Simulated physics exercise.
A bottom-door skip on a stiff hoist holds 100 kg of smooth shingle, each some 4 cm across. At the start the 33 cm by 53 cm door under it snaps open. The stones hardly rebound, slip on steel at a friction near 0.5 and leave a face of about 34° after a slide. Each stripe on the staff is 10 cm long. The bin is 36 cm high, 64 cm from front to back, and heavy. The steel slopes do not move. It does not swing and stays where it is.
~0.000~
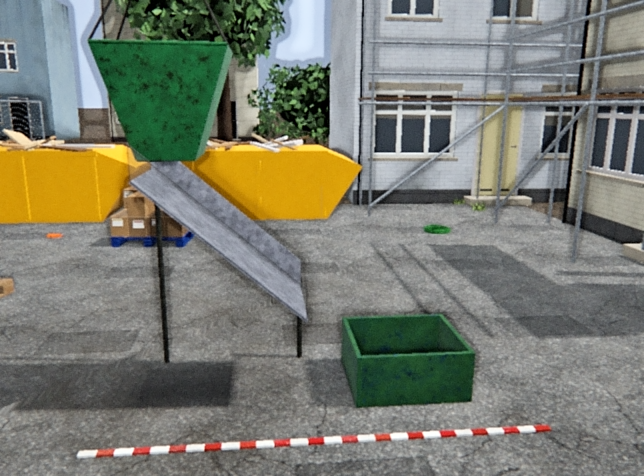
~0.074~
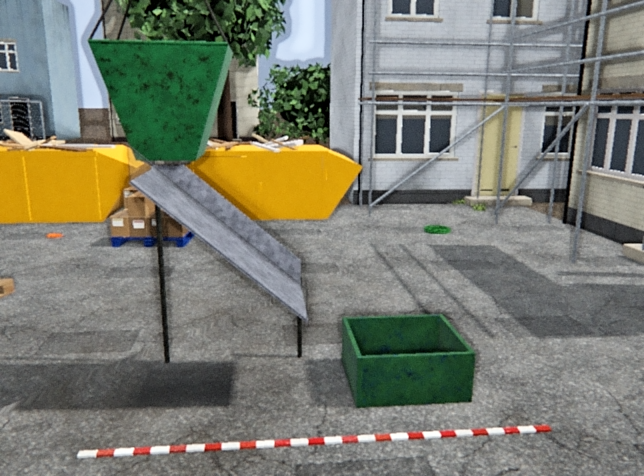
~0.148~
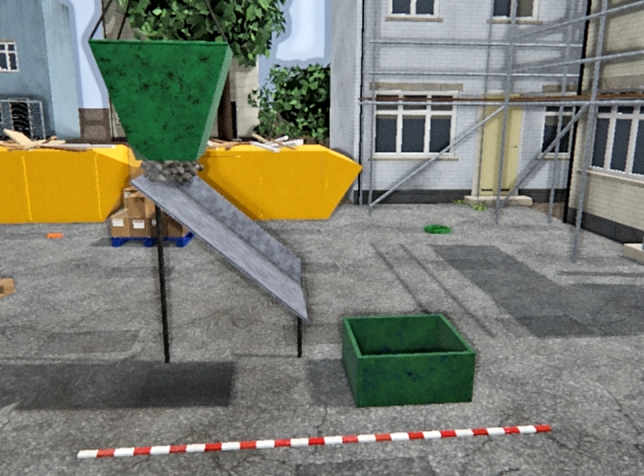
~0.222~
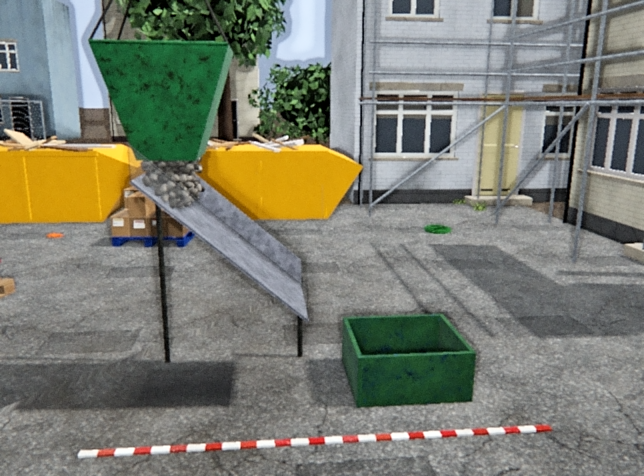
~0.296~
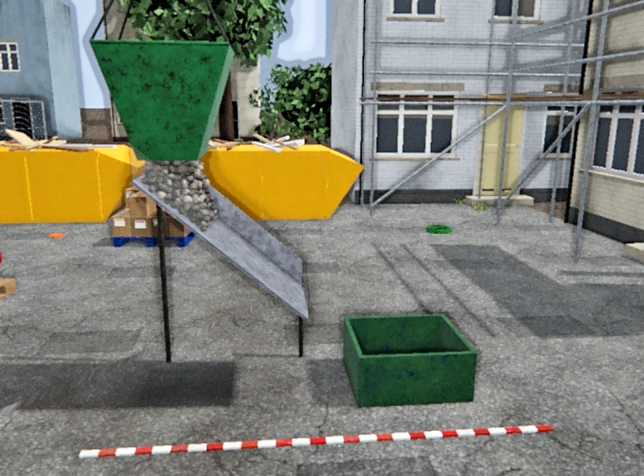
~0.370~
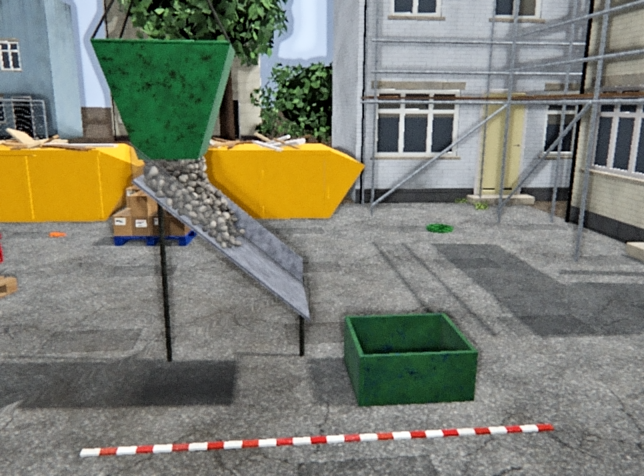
Green hopper releasing grey stones from its base onto a sloping steel chute, the pile spreading down to the right.
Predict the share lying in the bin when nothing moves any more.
About 33 per cent.
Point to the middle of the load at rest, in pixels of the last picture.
Near (342, 373).
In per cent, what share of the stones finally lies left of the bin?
Some 60 per cent of the load.
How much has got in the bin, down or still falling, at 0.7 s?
About 0 per cent by then.
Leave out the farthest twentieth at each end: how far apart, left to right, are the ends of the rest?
About 110 cm.
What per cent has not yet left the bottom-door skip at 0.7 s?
It holds some 0 per cent.
After 0.7 s, 0 % in the bottom-door skip, 85 % on the steel, 15 % falling or lying left of the bin; the stones farthest right are at (352, 342).
After 1.1 s, 0 % in the bottom-door skip, 18 % on the steel, 55 % falling or lying left of the bin, 25 % falling or lying in the bin, 2 % falling or lying beside or right of the bin; the stones farthest right are at (447, 359).
After 1.7 s, 0 % in the bottom-door skip, 62 % falling or lying left of the bin, 33 % falling or lying in the bin, 5 % falling or lying beside or right of the bin; the stones farthest right are at (484, 384).
After 2.6 s, 0 % in the bottom-door skip, 62 % falling or lying left of the bin, 33 % falling or lying in the bin, 5 % falling or lying beside or right of the bin; the stones farthest right are at (497, 384).
After 4.5 s, 0 % in the bottom-door skip, 62 % left of the bin, 33 % in the bin, 5 % beside or right of the bin; the stones farthest right are at (497, 384).
